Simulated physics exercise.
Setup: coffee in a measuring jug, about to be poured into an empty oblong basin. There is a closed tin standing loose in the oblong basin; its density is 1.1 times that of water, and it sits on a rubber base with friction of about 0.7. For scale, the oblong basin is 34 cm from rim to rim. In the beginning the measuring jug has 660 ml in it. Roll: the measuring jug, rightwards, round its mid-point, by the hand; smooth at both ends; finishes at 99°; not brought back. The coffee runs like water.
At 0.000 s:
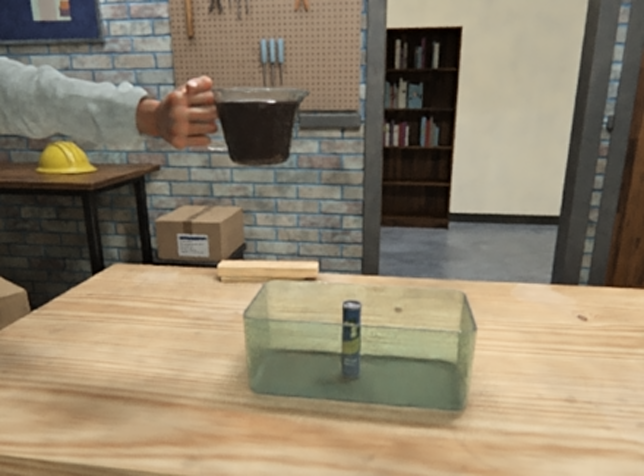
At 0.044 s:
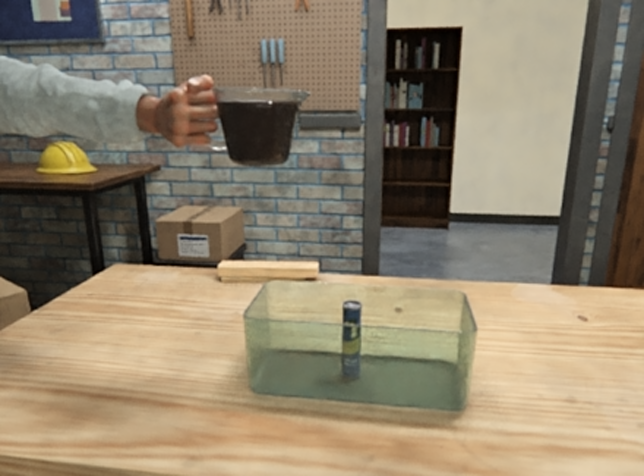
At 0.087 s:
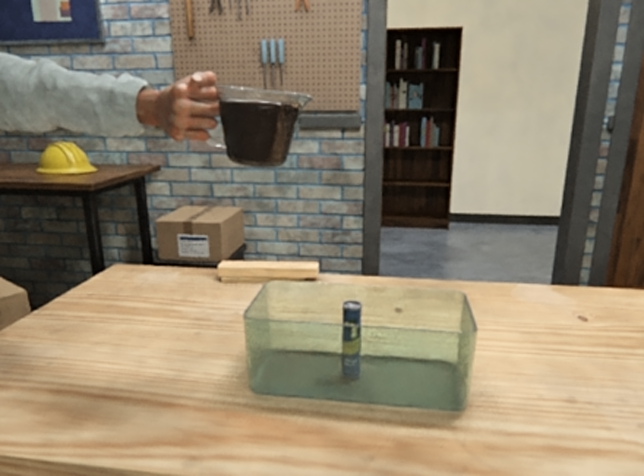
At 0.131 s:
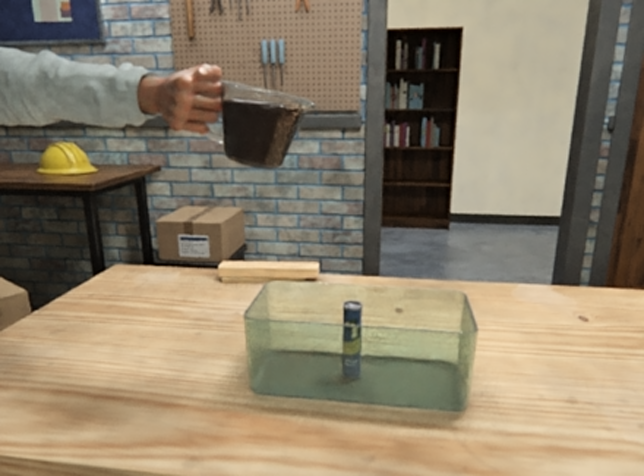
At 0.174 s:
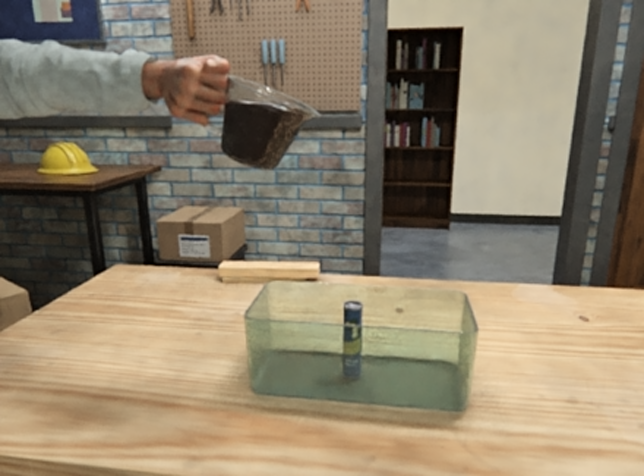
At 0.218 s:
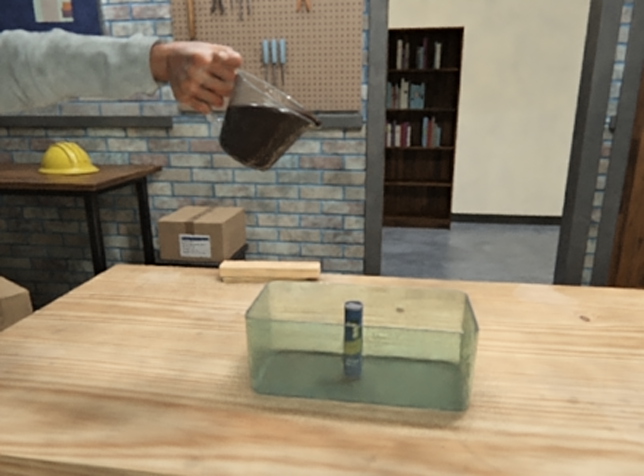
A hand in a pale grey-blue sleeve reaches in from the left, holding a clear jug of dark coffee above a wooden workbench, seen from slightly above in a brick-walled workshop. A greenish see-through basin holds a small upright blue tin, with a wooden strip, cardboard box and yellow hard hat behind. The hand steadily tilts the jug rightward, coffee reaching its lip, while the view stays nearly still.
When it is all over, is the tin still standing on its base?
Yes, it is left on its base.
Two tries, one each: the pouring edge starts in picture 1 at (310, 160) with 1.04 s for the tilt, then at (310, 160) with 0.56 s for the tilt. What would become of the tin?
The tin overturns the first time and overturns the second time.
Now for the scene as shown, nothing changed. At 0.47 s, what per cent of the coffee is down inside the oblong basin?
Estimate - around 6 in a hundred parts.
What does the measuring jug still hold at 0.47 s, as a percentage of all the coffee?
About 40 per cent.
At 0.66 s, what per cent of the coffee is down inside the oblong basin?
The share is close to 66 percent.
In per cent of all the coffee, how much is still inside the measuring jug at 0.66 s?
Around 6 in a hundred is still there.
By 0.47 s the tilt is 93° and 39 per cent is still to pour; the tin stands where it began.
By 0.66 s the tilt is 99° and 6 per cent is still to pour; the tin stands where it began.
By 0.85 s the tilt is 99° and 0 per cent is still to pour; the tin stands where it began.
By 1.06 s the tilt is 99° and 0 per cent is still to pour; the tin stands where it began.
At rest the tin stands where it began.
